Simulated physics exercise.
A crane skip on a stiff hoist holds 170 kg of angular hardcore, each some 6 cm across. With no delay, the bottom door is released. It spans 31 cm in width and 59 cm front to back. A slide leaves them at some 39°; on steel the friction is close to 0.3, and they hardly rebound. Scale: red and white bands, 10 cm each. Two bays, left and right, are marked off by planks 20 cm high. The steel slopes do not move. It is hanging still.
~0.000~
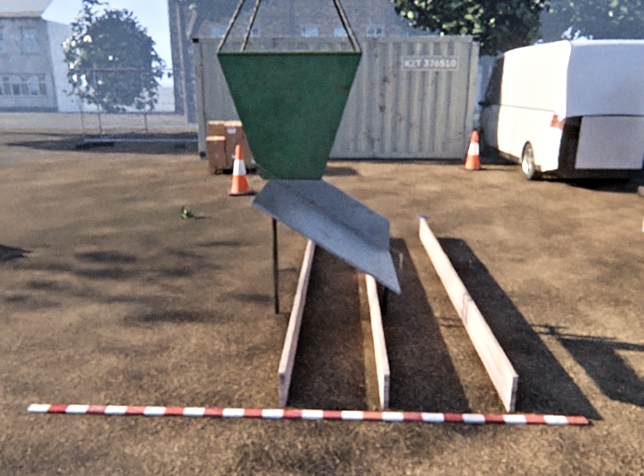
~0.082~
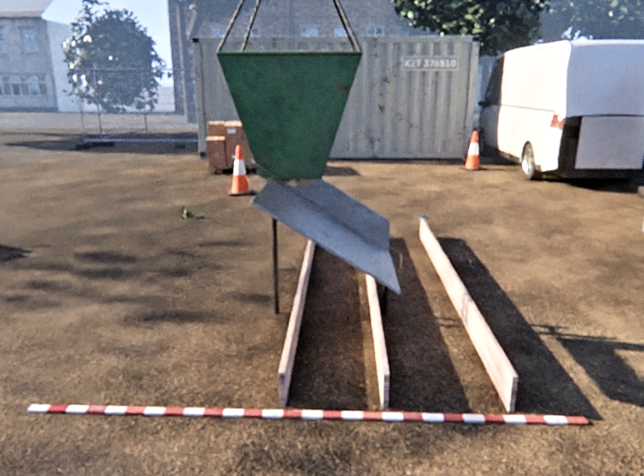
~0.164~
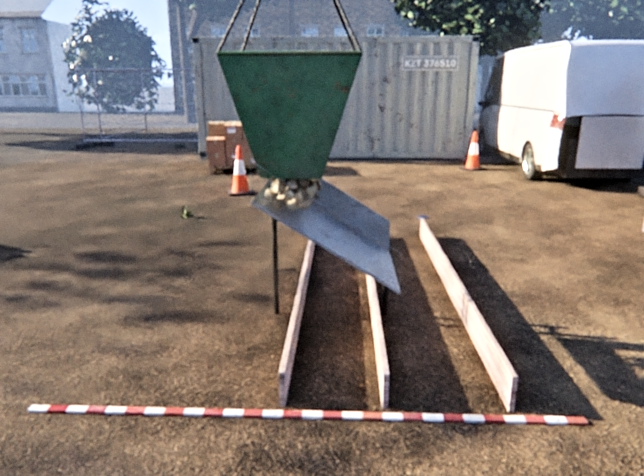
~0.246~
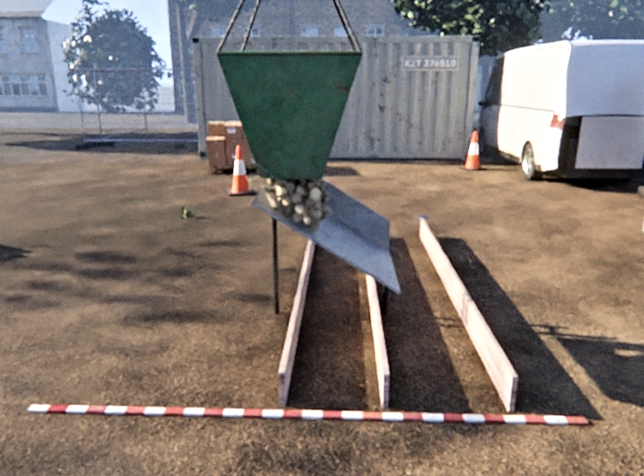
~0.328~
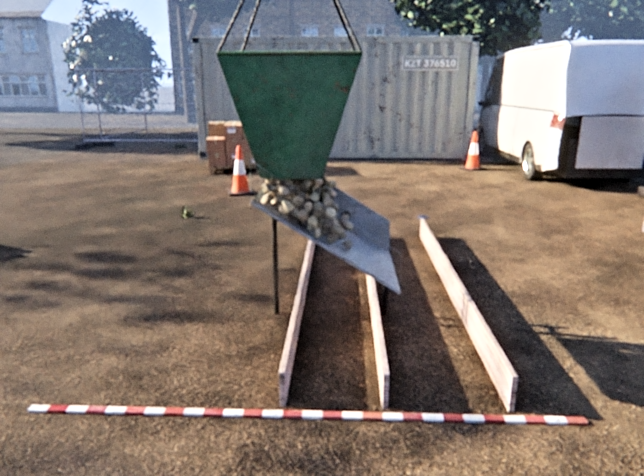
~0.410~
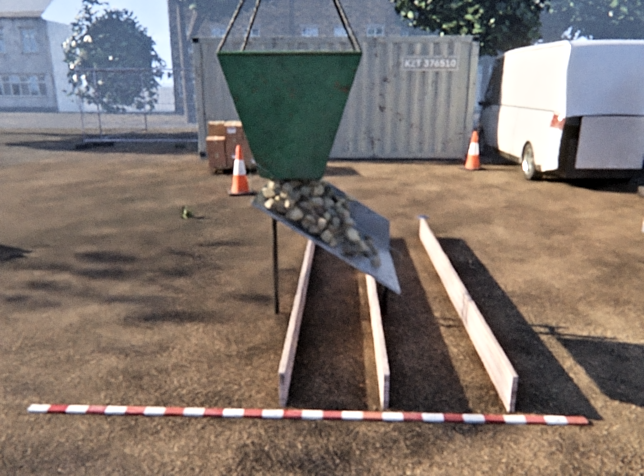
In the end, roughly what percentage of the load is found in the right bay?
Roughly 98 % of the load is found there.
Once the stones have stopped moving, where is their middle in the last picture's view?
(445, 340).
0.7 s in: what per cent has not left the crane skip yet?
Something like 30 per cent.
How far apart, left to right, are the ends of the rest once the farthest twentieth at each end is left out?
The stretch runs about 50 cm.
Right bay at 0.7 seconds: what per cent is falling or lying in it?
At that moment: About 15 %.
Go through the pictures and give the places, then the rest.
The outlet is at (291, 169); nothing has dropped yet, in the first picture.
The outlet is at (291, 169); 4 % is out, in the second picture.
Outlet at (291, 169), the stream shows down to (301, 195); 86 % still inside, in the third picture.
Outlet at (291, 169), the stream shows down to (318, 216); 75 % still inside, in the fourth picture.
Outlet at (291, 169), the stream shows down to (338, 231); 66 % still inside, in the fifth picture.
Outlet at (291, 169), the stream shows down to (370, 248); 56 % still inside, in the sixth picture.
After 0.7 s, 31 % in the crane skip, 55 % on the steel, 13 % falling or lying in the right bay; the stones farthest right are at (466, 340).
After 1.1 s, 4 % in the crane skip, 50 % on the steel, 46 % falling or lying in the right bay; the stones farthest right are at (477, 341).
After 1.7 s, 0 % in the crane skip, 11 % on the steel, 88 % falling or lying in the right bay, 1 % falling or lying right of the bays; the stones farthest right are at (508, 332).
After 2.6 s, 0 % in the crane skip, 98 % falling or lying in the right bay, 2 % falling or lying right of the bays; the stones farthest right are at (543, 351).
After 4.5 s, 0 % in the crane skip, 98 % in the right bay, 2 % right of the bays; the stones farthest right are at (543, 351).
